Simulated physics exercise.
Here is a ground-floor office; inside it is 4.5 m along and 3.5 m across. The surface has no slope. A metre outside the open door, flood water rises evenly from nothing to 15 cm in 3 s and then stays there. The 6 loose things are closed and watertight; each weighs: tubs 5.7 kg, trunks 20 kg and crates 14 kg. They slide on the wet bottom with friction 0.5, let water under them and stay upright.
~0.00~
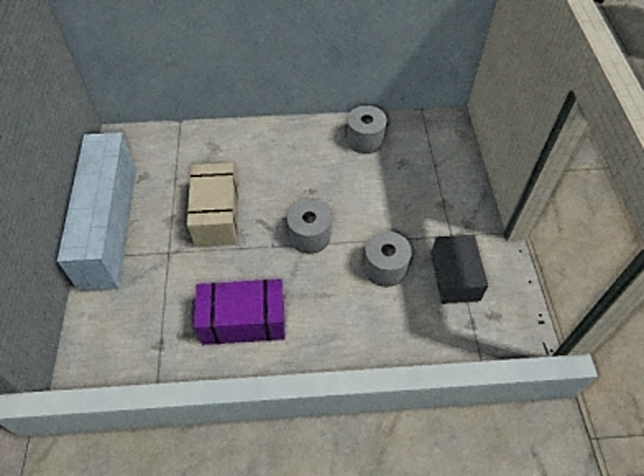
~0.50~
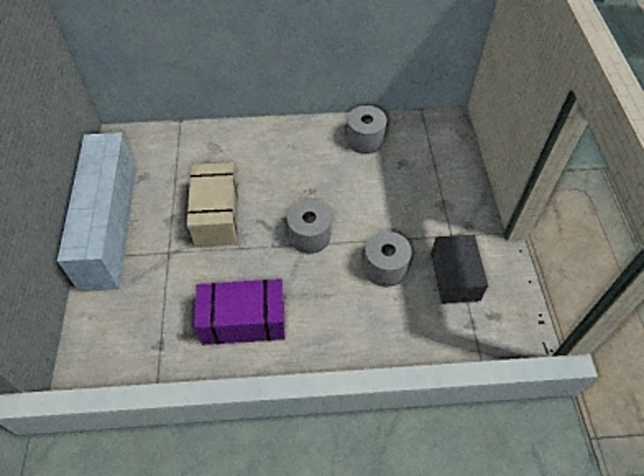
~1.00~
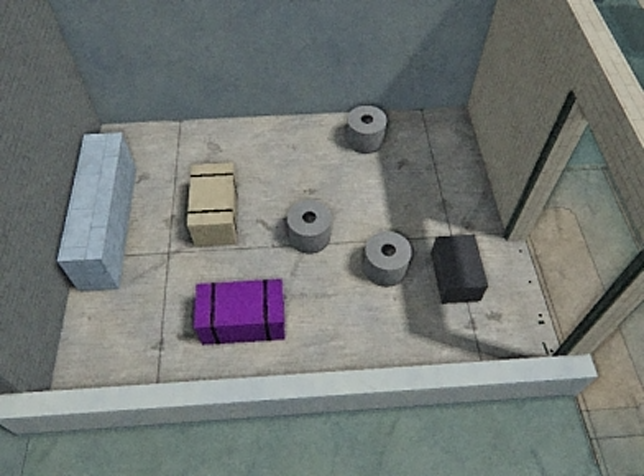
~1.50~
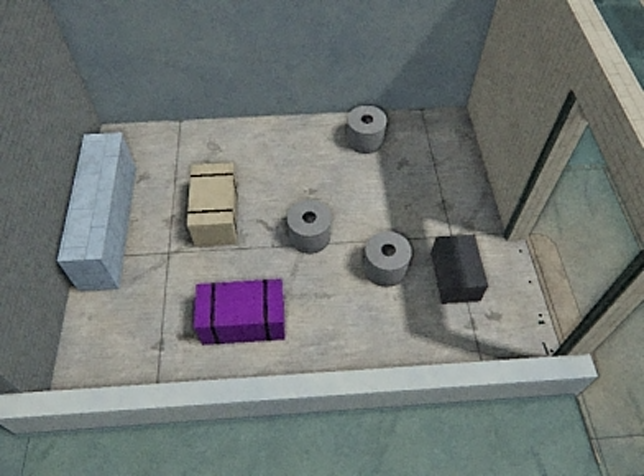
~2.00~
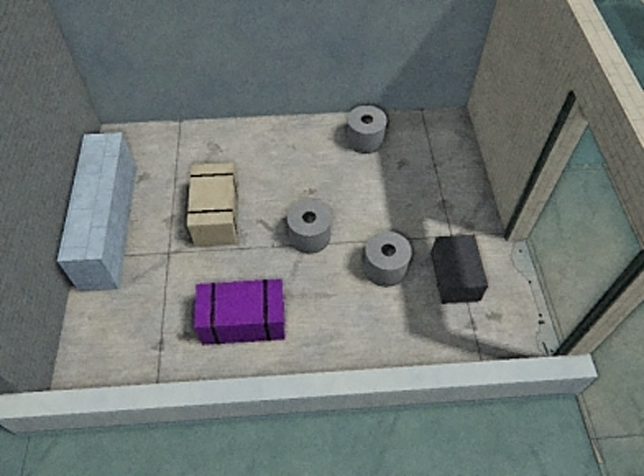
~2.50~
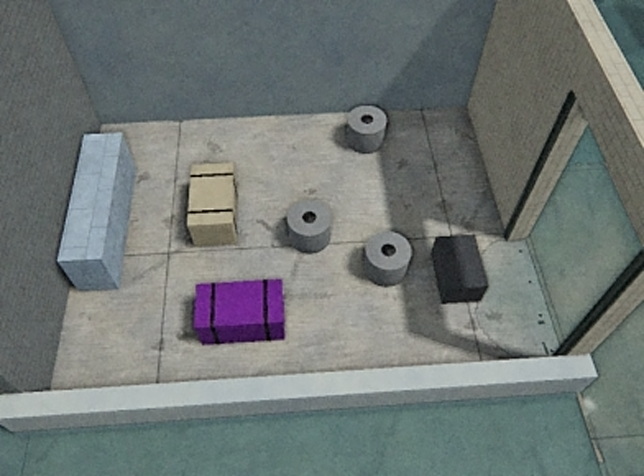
Shallow greenish water spreading over the ground outside a walled room, then creeping in through the doorway as trunks and crates stay still.
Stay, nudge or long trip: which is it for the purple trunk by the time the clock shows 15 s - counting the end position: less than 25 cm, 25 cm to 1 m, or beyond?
The purple trunk travels far.
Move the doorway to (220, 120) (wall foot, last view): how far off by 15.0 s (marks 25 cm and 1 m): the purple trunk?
In that case the purple trunk ends far away.
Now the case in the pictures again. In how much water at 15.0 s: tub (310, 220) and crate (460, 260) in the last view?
About 6 and 10 cm.
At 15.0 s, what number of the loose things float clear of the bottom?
6 of them.
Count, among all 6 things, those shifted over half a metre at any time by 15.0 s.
I count 6.
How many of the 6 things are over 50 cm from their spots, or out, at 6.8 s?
I count 1.
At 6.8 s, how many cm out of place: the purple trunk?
About 10 cm.
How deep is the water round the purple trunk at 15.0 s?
Roughly 11 cm.
After 3.5 s the purple trunk is near (239, 303), 0.0 m from its start, aground; 0 afloat.
After 6.8 s the purple trunk is near (230, 298), 0.1 m from its start, aground; 0 afloat.
After 11.0 s the purple trunk is near (145, 273), 1.0 m from its start, afloat; 5 afloat.
After 15.0 s the purple trunk is near (158, 196), 1.5 m from its start, afloat; 6 afloat.
